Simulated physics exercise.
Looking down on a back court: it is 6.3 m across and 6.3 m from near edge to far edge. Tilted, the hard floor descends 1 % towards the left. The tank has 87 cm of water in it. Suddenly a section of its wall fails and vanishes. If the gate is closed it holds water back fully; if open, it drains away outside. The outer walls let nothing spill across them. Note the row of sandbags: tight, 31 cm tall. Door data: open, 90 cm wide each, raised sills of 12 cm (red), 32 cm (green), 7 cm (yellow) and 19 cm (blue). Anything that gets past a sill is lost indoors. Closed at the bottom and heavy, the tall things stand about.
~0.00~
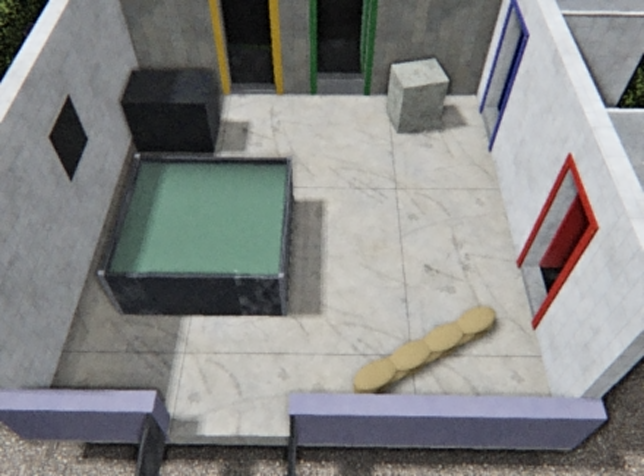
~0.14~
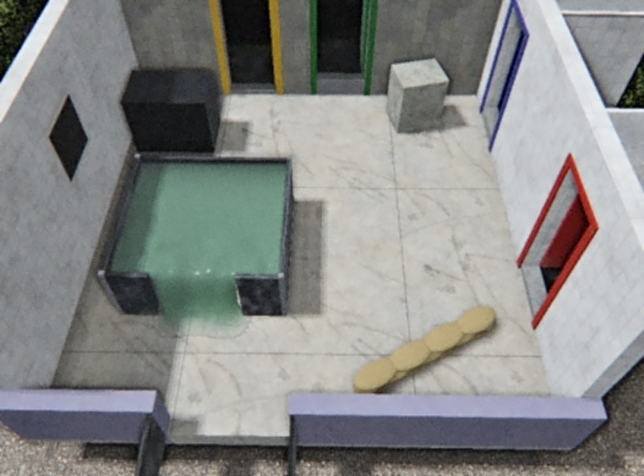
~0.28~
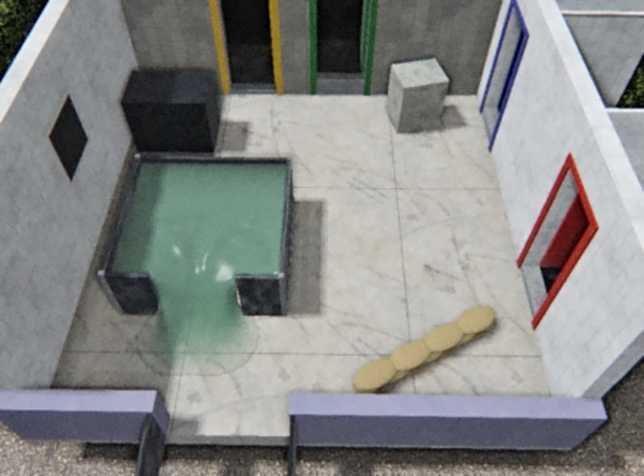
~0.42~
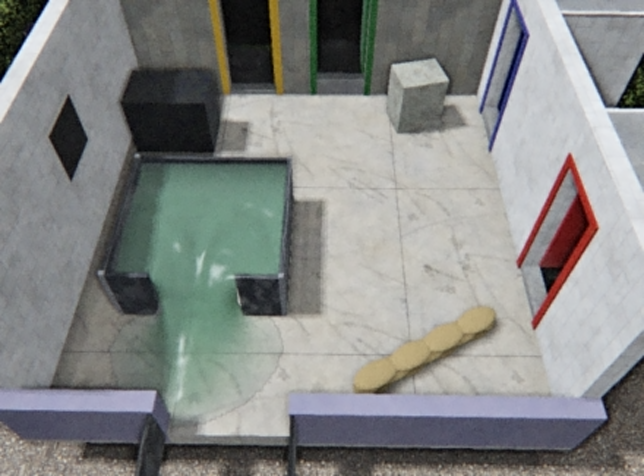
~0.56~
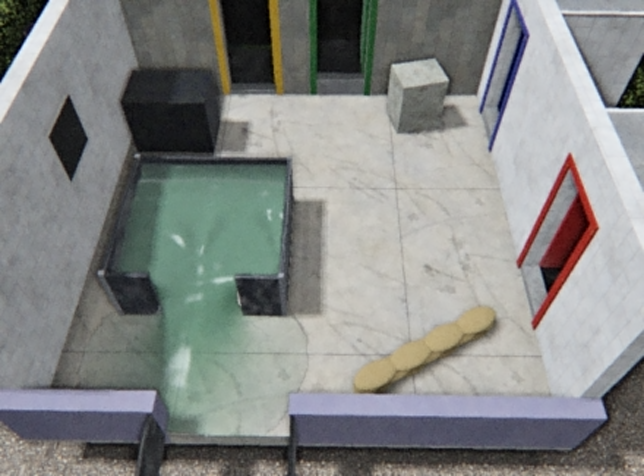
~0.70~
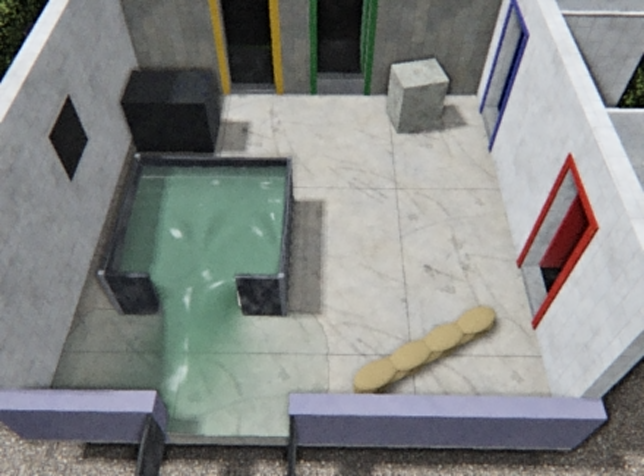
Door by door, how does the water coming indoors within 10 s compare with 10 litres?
The red door never tops the limit; the green door never tops the limit; the yellow door never tops the limit; the blue door never tops the limit.
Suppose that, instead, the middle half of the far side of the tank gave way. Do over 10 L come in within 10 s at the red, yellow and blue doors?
Outcomes - red: Not exceeded, yellow: Exceeded, blue: Not exceeded.
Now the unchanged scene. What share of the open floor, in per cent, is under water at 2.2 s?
Near 25 per cent is wet.
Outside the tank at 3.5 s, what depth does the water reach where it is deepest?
Around 34 centimetres.
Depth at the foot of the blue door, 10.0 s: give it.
About 4.0 cm.
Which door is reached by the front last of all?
That would be the blue door.
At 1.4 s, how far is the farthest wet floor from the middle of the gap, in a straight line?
I'd say close to 3.6 m.
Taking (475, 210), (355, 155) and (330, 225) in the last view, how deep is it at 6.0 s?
Spot one 1 cm, spot two 2 cm, spot three 1 cm.
After 1.4 s water covers 15 % of the floor and is deepest (66 cm) near (58, 413); red door not reached, green door not reached, yellow door not reached, blue door not reached.
After 2.2 s water covers 25 % of the floor and is deepest (48 cm) near (43, 413); red door not reached, green door not reached, yellow door not reached, blue door not reached.
After 3.5 s water covers 35 % of the floor and is deepest (34 cm) near (137, 158); red door 2 cm at the sill, 0 L in, green door not reached, yellow door not reached, blue door not reached.
After 6.0 s water covers 65 % of the floor and is deepest (22 cm) near (137, 158); red door 2 cm at the sill, 0 L in, green door 2 cm at the sill, 0 L in, yellow door 2 cm at the sill, 0 L in, blue door not reached.
After 10.0 s water covers 90 % of the floor and is deepest (14 cm) near (43, 413); red door 2 cm at the sill, 0 L in, green door 5 cm at the sill, 0 L in, yellow door 3 cm at the sill, 0 L in, blue door 4 cm at the sill, 0 L in.
